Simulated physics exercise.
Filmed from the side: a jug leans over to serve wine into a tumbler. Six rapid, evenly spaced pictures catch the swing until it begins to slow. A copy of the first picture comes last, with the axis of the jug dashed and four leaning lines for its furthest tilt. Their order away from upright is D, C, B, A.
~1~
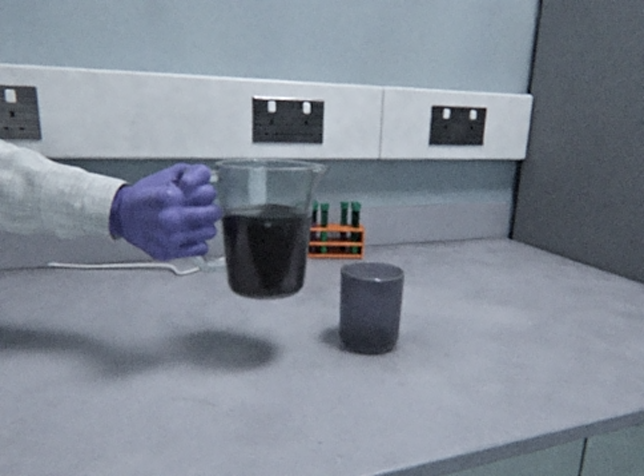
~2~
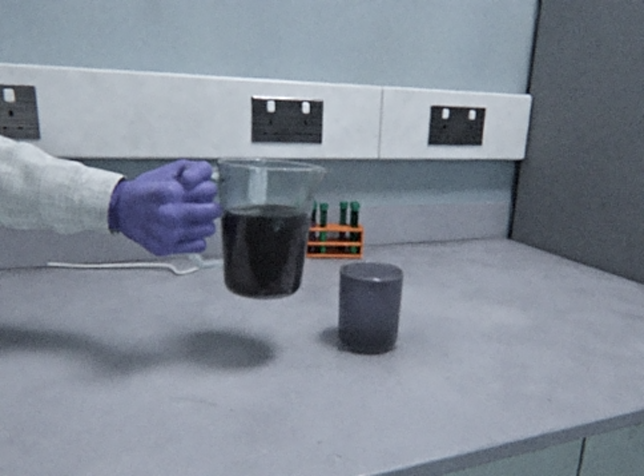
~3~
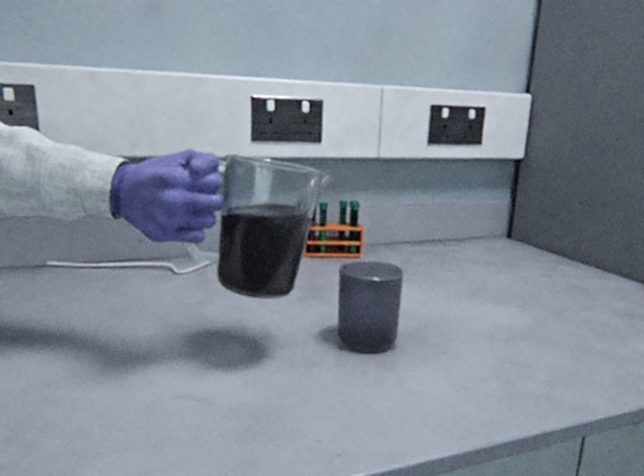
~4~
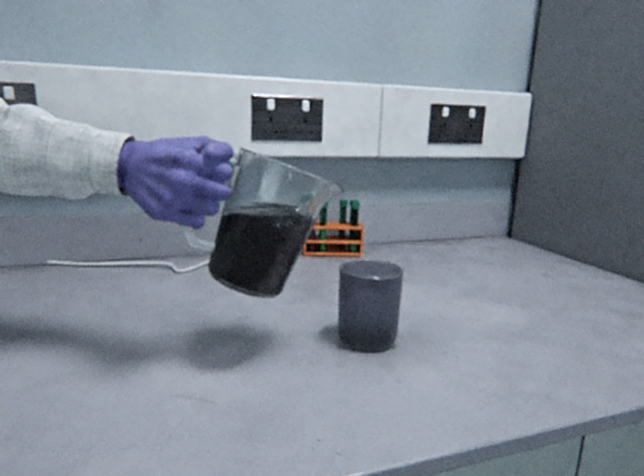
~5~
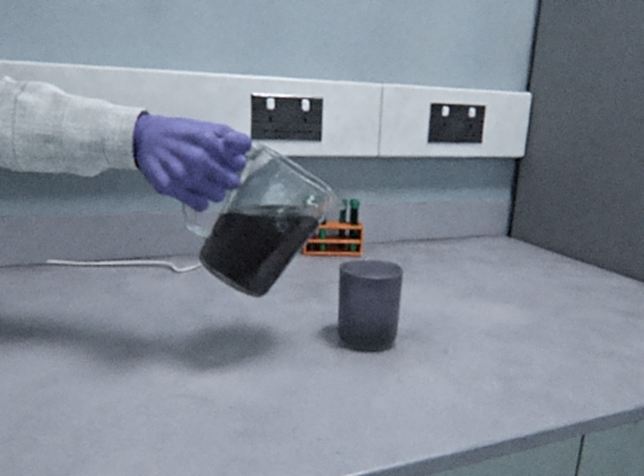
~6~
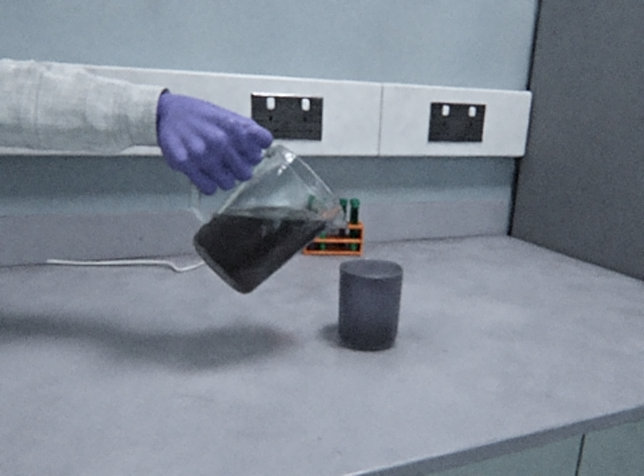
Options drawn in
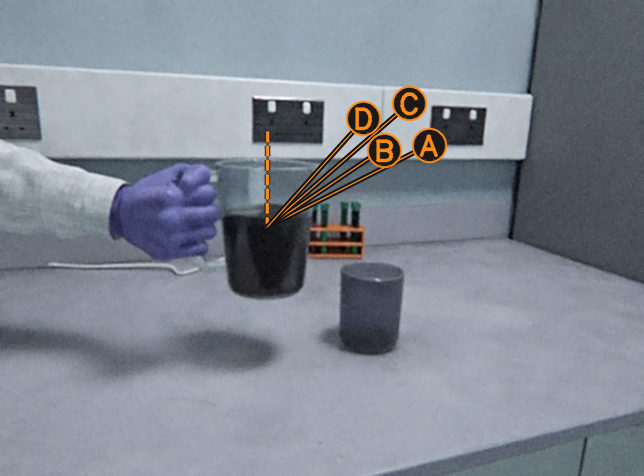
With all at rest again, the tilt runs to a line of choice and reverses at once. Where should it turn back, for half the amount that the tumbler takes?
Use tilt A.
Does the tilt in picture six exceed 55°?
No, it does not.
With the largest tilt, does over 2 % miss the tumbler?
No.
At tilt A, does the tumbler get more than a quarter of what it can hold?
Yes, it does.
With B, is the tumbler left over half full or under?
Under half.
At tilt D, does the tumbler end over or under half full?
Under half.
On the marked copy, A at (413, 152); B at (369, 157); C at (396, 114); D at (352, 132).
With A, the tumbler ends with about 47 % of what it can hold.
With B, the tumbler ends with about 27 % of what it can hold.
With C, the tumbler ends with about 12 % of what it can hold.
With D, the tumbler ends with about 3 % of what it can hold.
